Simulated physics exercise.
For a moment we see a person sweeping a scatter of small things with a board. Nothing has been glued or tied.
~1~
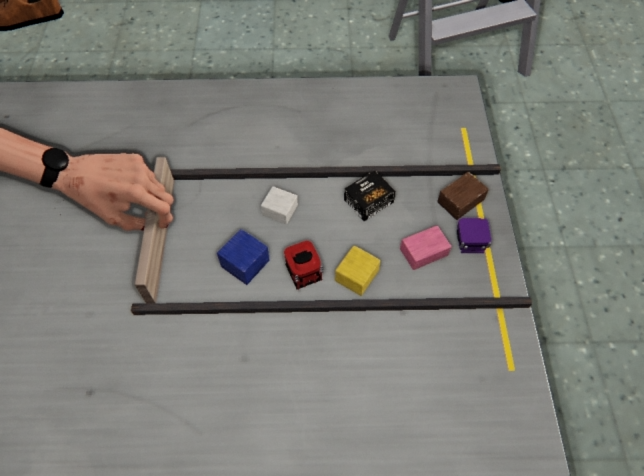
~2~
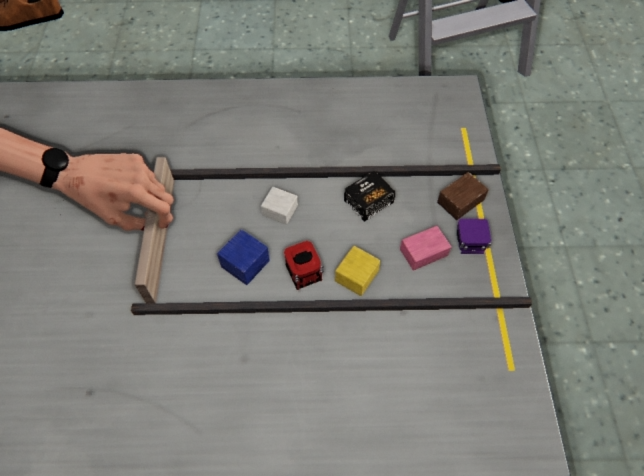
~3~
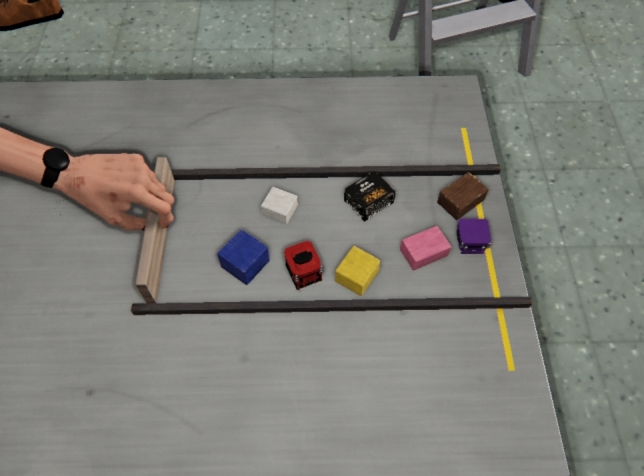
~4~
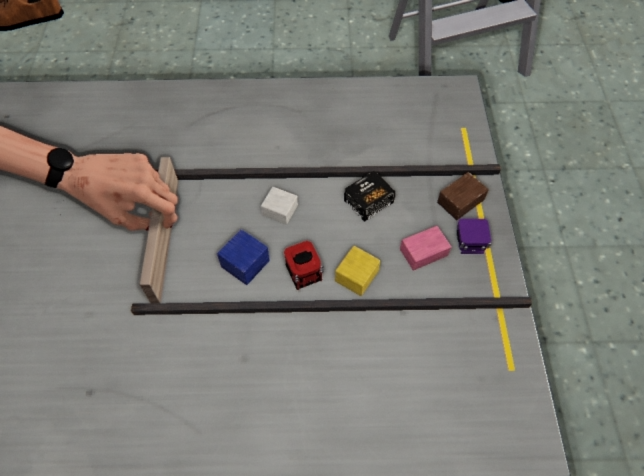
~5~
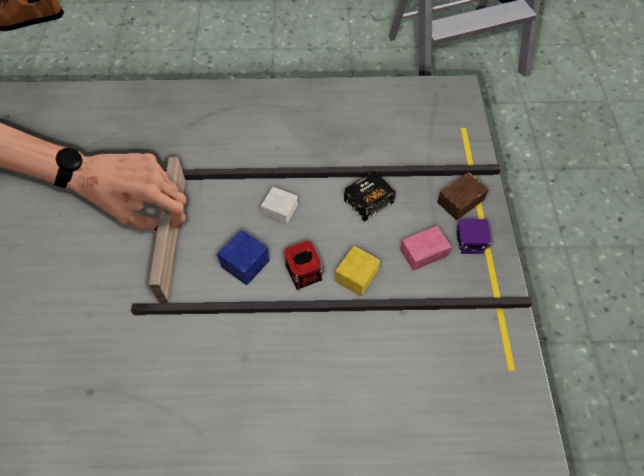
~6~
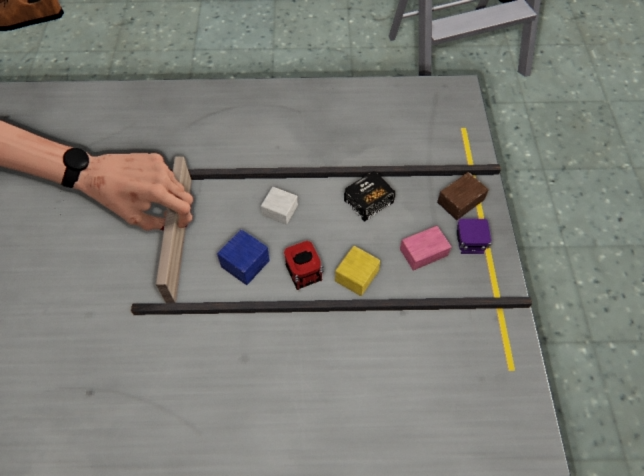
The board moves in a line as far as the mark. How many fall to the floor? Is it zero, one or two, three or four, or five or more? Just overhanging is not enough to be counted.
I would say five or more.
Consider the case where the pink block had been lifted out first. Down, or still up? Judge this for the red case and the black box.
Looking at the two, the red case stays up top and the black box ends up below.
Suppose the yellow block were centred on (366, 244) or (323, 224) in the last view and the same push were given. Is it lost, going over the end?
Try one: It ends up off. Try two: It ends up off.
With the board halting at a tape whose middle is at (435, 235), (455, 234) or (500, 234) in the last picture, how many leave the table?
Try 1: 1; try 2: 3; try 3: 7.
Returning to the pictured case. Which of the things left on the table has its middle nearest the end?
The one is the red case.
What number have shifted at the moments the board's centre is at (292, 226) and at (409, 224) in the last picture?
First 4, after that 8.
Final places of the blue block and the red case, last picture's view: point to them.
Around (507, 239) and around (521, 276).
Early on, none off yet; purple case at rest near (472, 236); brown block at rest near (462, 196); pink block at rest near (425, 248).
Finally, the number that fall off is five or more; lost, yellow block, black box, pink block, brown block and purple case.
